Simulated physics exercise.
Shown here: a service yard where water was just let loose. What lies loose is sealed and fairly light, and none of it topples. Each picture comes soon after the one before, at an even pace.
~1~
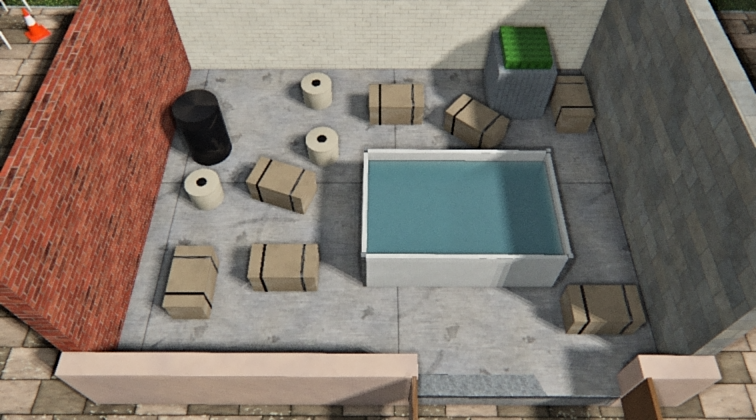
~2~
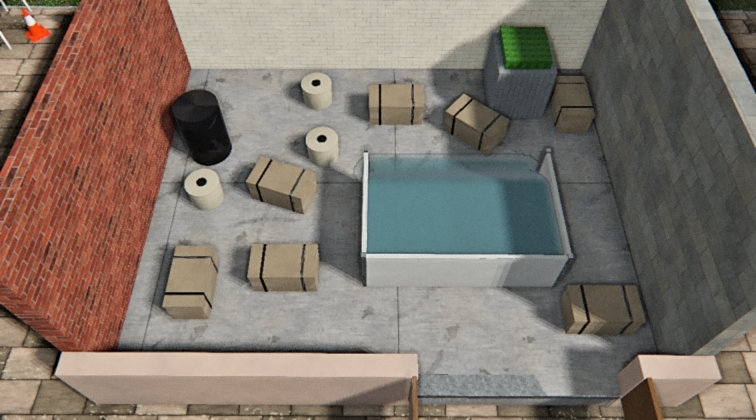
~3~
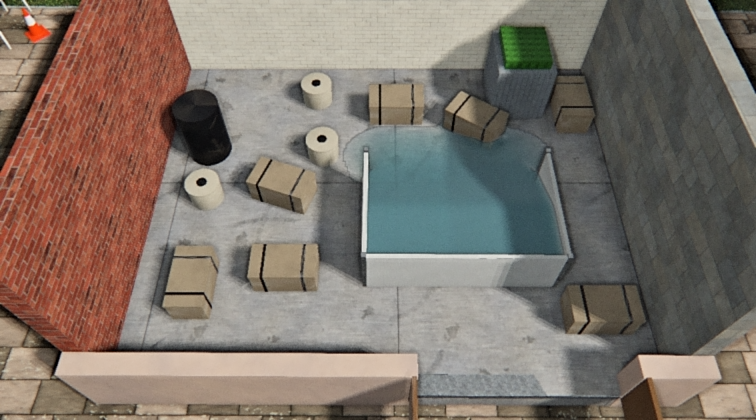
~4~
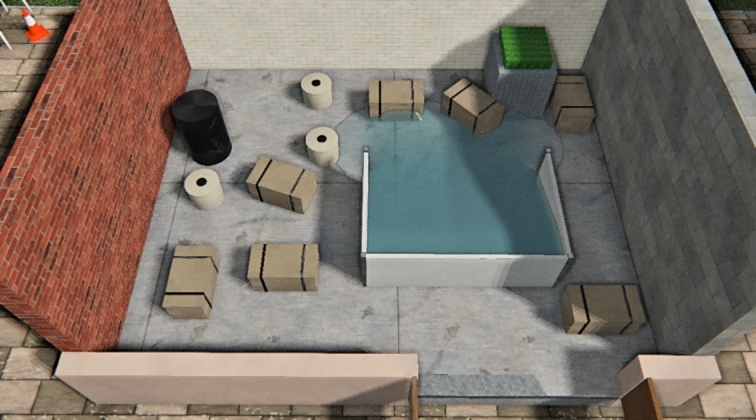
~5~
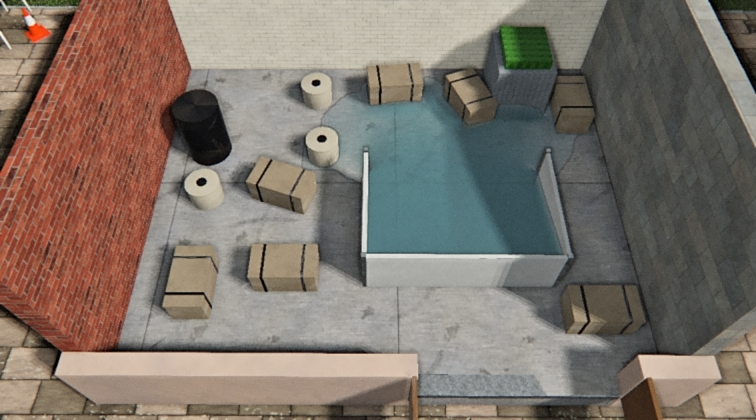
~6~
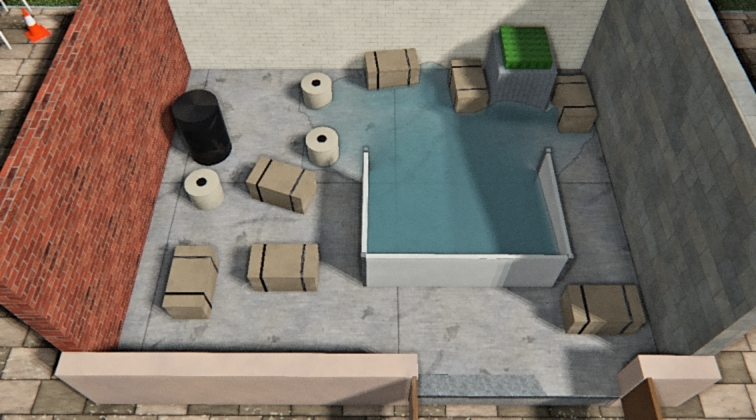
Water poured out of the back of a white-walled pool and spread across the grey yard, then pushed two brown strapped trunks back toward the pale rear wall while the other trunks barely moved.
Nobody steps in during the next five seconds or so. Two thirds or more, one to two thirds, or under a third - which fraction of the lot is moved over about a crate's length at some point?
Band-wise it's the top band, two thirds or more.
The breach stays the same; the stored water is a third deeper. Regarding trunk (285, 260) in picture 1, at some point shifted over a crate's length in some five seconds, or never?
That one, I'd say: Came up short.
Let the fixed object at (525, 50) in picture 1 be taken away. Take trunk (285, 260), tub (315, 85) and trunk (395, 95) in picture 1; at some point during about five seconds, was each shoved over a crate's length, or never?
Fell short, went the distance and went the distance.
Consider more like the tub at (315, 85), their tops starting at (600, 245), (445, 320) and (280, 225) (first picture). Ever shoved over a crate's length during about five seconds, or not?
Shoved clear, stays put, stays put.
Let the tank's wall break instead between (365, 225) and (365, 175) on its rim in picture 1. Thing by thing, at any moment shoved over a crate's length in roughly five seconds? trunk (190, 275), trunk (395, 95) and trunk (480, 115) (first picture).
First beyond that mark, then under that mark, then under that mark.
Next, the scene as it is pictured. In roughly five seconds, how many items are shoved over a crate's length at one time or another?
Count: 9.
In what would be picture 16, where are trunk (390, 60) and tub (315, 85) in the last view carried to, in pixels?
Roughly (308, 51) and (206, 70).
A moment on, 2 of 10 are well off their spots; 2 afloat.
Next, 3 of 10 are well off their spots; 4 afloat.
Later, 2 of 10 are well off their spots; 4 afloat.
In the end, 9 of 10 are well off their spots, and 9 have been at some point; 5 afloat.
